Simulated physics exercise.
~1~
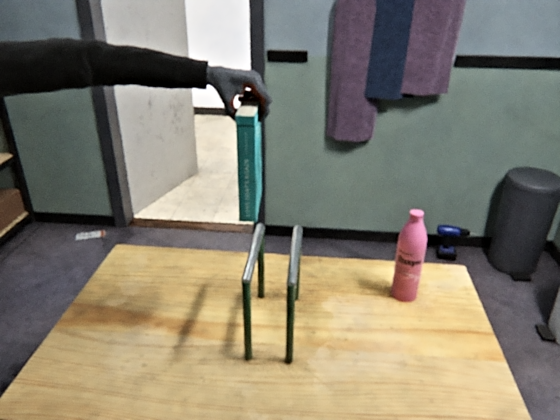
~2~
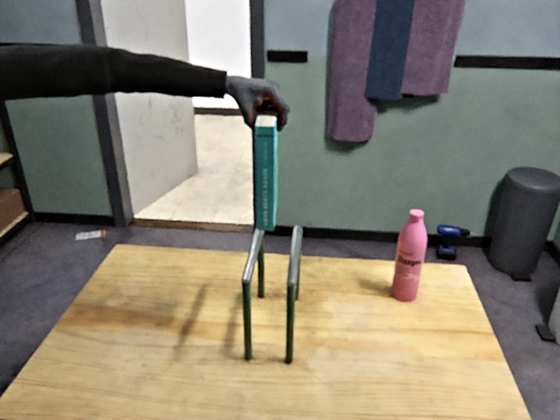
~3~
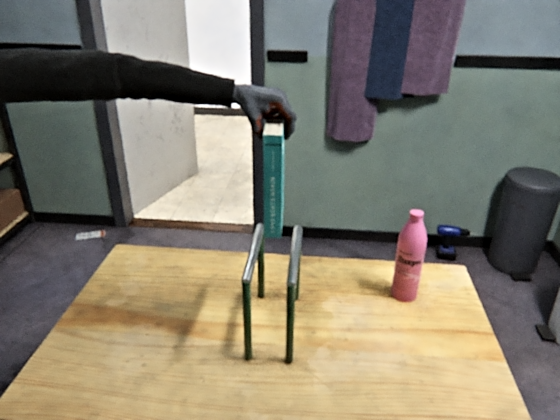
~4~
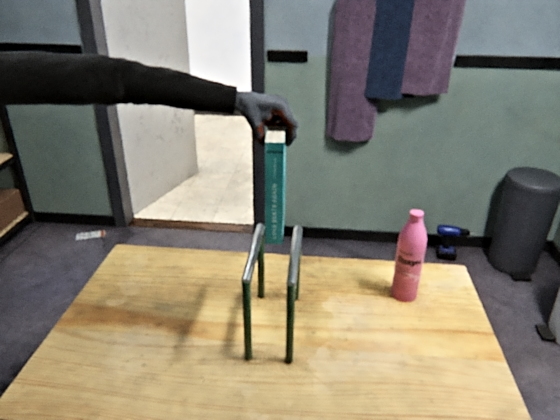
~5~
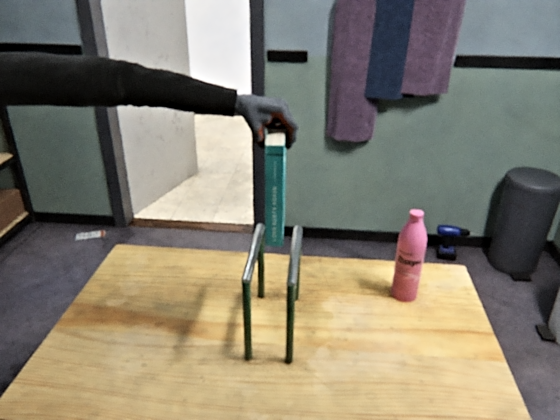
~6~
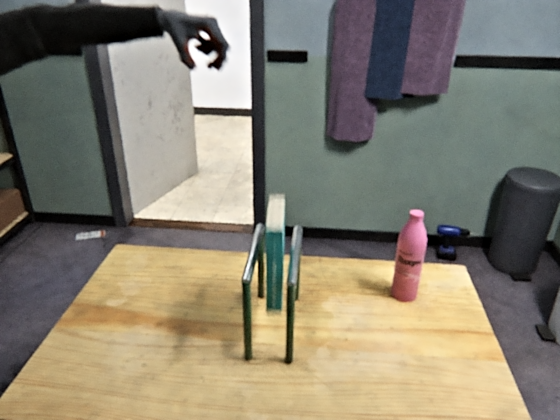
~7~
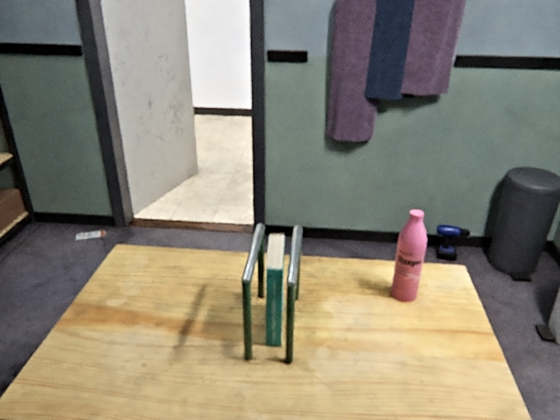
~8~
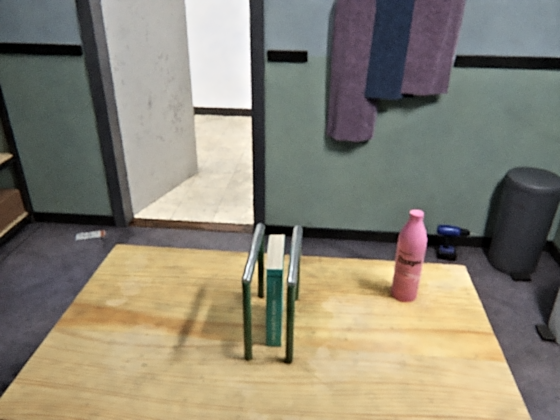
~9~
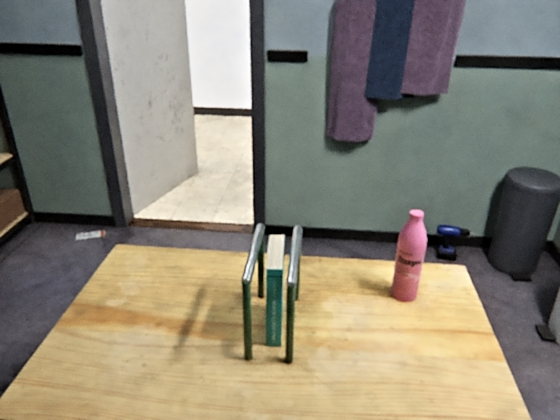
The video shows a gloved hand holding a turquoise book upright above a gap between two metal rails on a wooden table, beside a pink bottle. The hand shifts it right, lowers it slightly and lets go, and the book drops through the gap, ending upright between the rails.
